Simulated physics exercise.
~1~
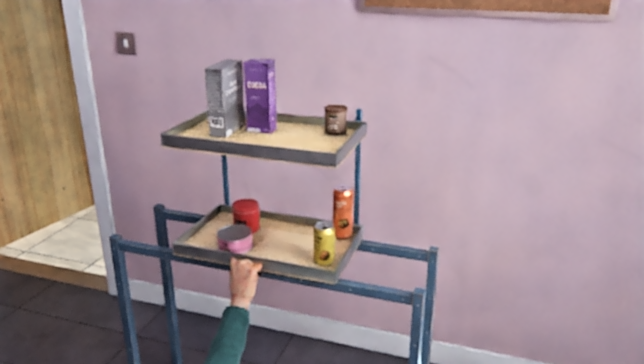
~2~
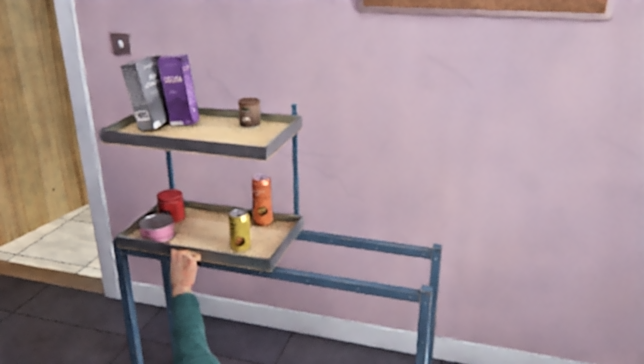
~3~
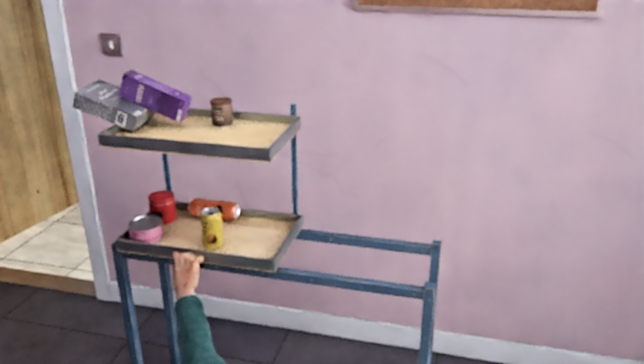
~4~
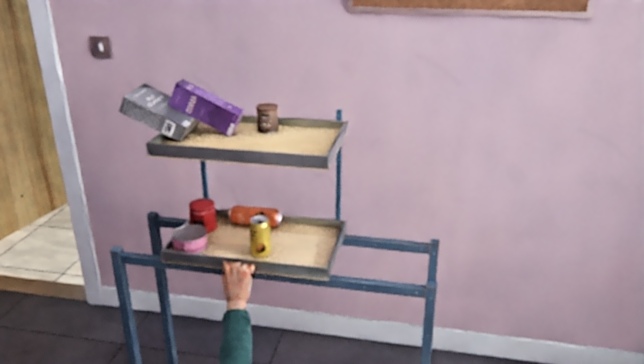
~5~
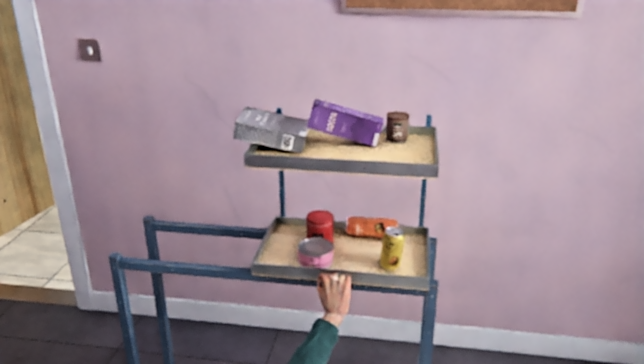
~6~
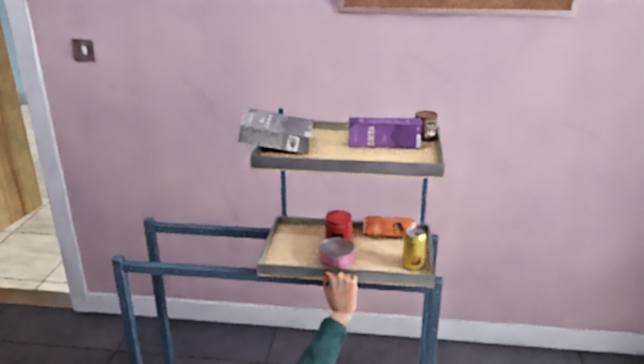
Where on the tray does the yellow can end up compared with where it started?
The yellow can ends up at about the same spot on the lower level, still standing near the right end.
